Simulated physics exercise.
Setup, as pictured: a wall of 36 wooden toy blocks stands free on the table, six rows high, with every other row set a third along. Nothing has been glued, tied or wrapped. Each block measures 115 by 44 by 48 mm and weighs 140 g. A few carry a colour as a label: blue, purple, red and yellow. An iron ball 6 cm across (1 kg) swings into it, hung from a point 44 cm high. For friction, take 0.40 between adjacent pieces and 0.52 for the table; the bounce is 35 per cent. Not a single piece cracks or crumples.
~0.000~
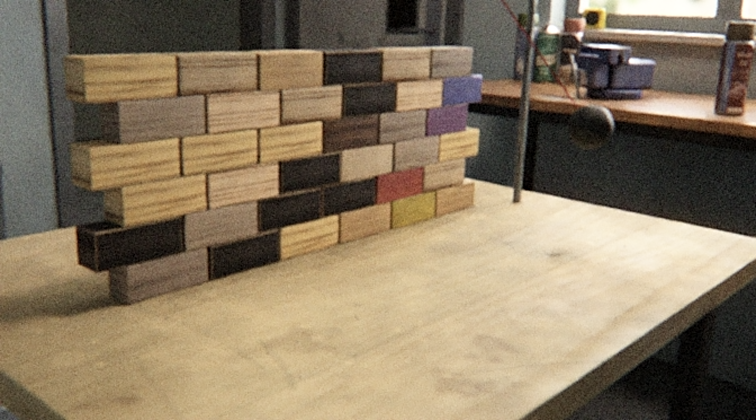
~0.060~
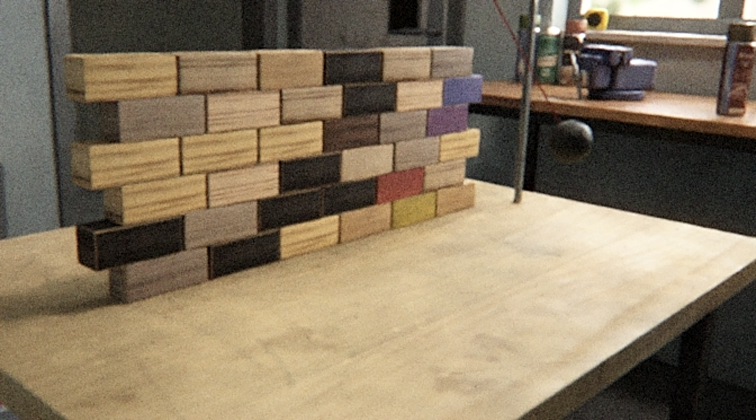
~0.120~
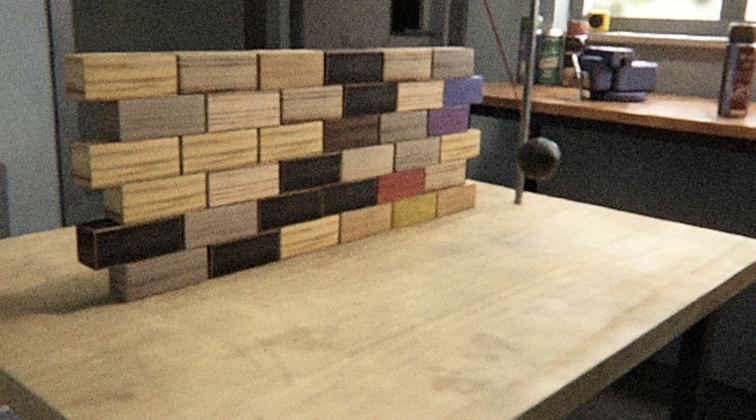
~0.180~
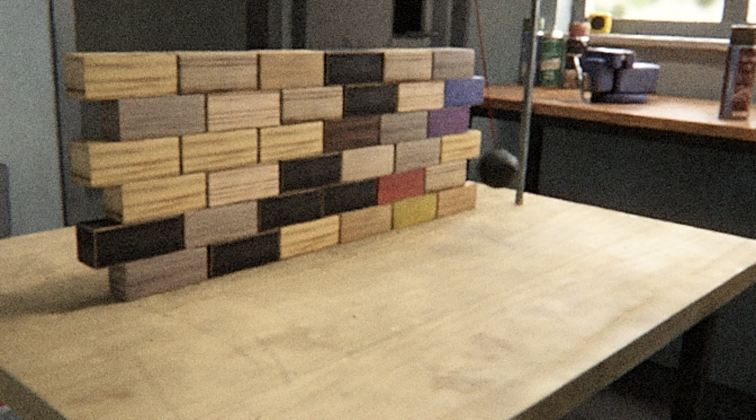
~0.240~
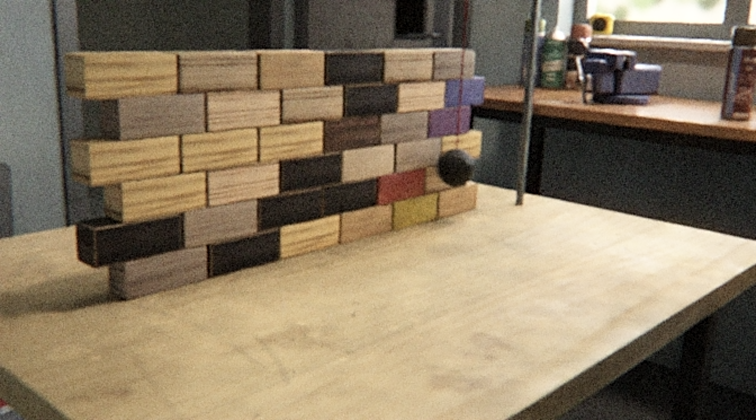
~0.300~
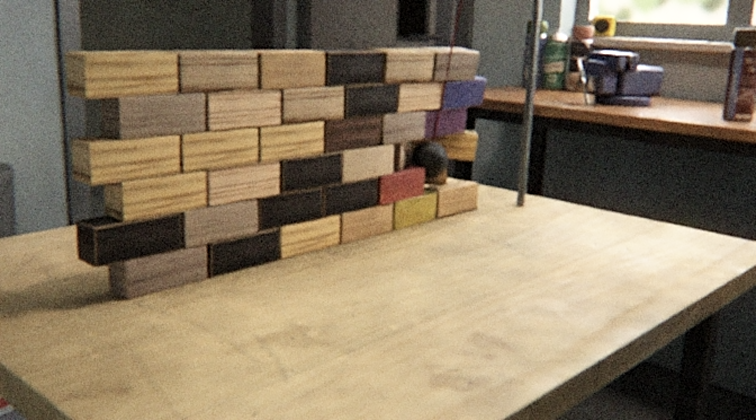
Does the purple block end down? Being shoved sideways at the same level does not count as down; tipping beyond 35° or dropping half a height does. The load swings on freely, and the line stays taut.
Yes.
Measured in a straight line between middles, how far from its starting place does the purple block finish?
About 14 cm from where it started.
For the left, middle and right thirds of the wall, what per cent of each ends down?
0 / 0 / 60 %, left to right.
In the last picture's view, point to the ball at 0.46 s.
It should be near pixel (391, 138).
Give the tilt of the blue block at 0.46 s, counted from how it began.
At that moment, roughly 60 degrees.
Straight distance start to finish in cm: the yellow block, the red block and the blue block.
Yellow 0 cm, red 0 cm, blue 20 cm.
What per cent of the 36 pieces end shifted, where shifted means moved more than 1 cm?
Share: 25 in a hundred.
After 0.46 s, line 25° past plumb; 5 of the 36 blocks down; purple block leaning 60°; blue block leaning 60°, 6 cm lower.
After 0.72 s, line 13° past plumb; 7 of the 36 blocks down; purple block on its side; blue block on its side.
At rest (1.6 s), line 19° past plumb; 7 of the 36 blocks down; purple block on its side; blue block upside down; red block unmoved. As the last picture would show them, middles, purple block near (422, 175), blue block near (488, 206).
